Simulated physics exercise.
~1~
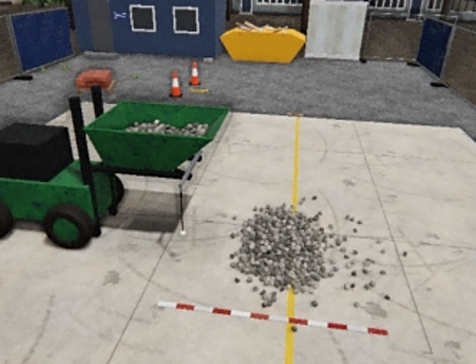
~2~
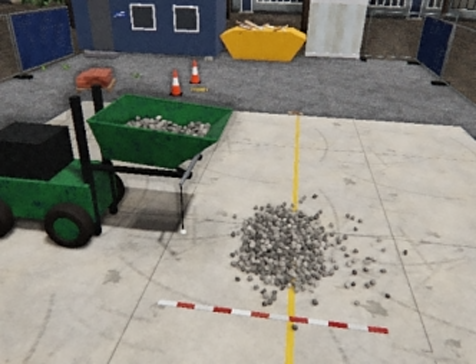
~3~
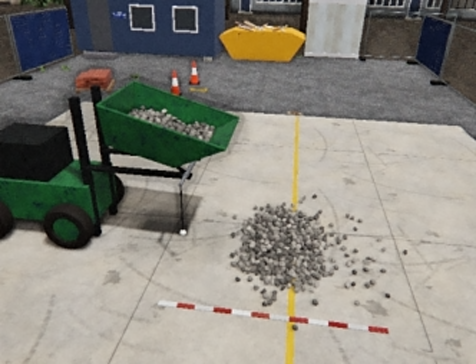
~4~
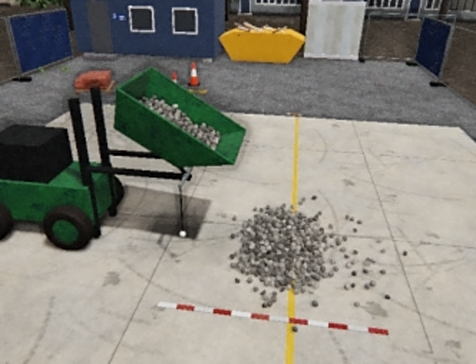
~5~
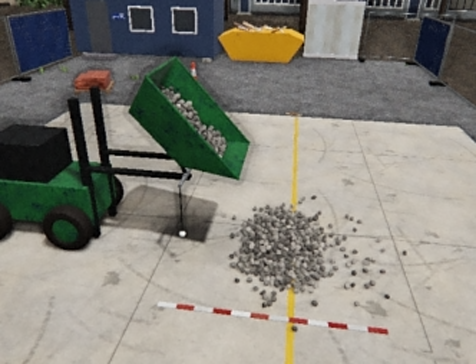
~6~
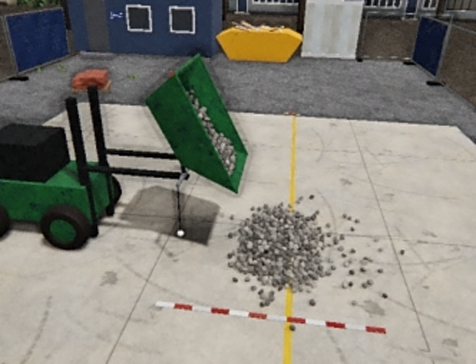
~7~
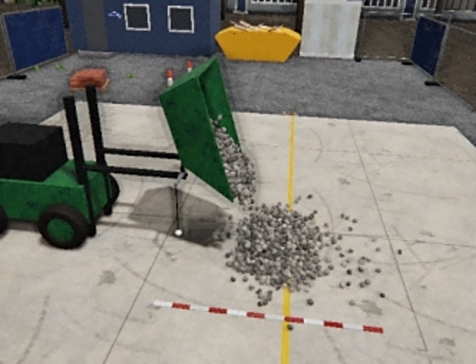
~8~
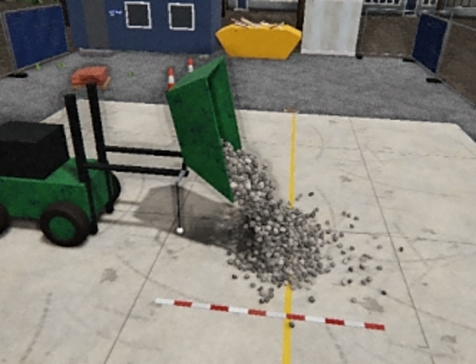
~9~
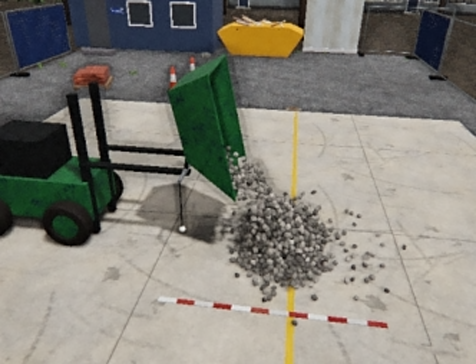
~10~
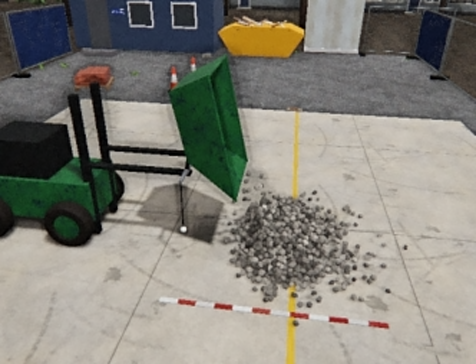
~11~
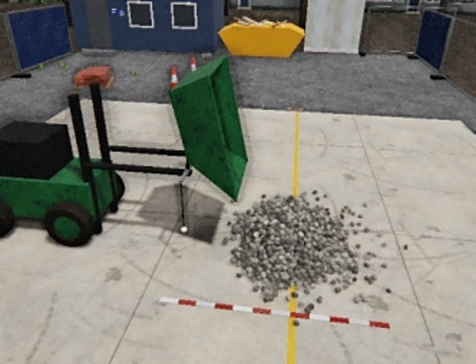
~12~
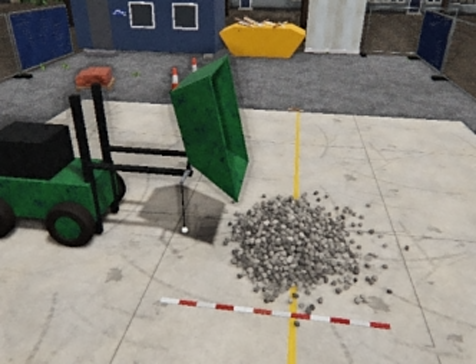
A green forklift tipped its skip of grey stones steeply forward until they slid out onto the loose heap already on the concrete, leaving the skip empty and tilted beside a wider, fuller pile spread across the yellow line.
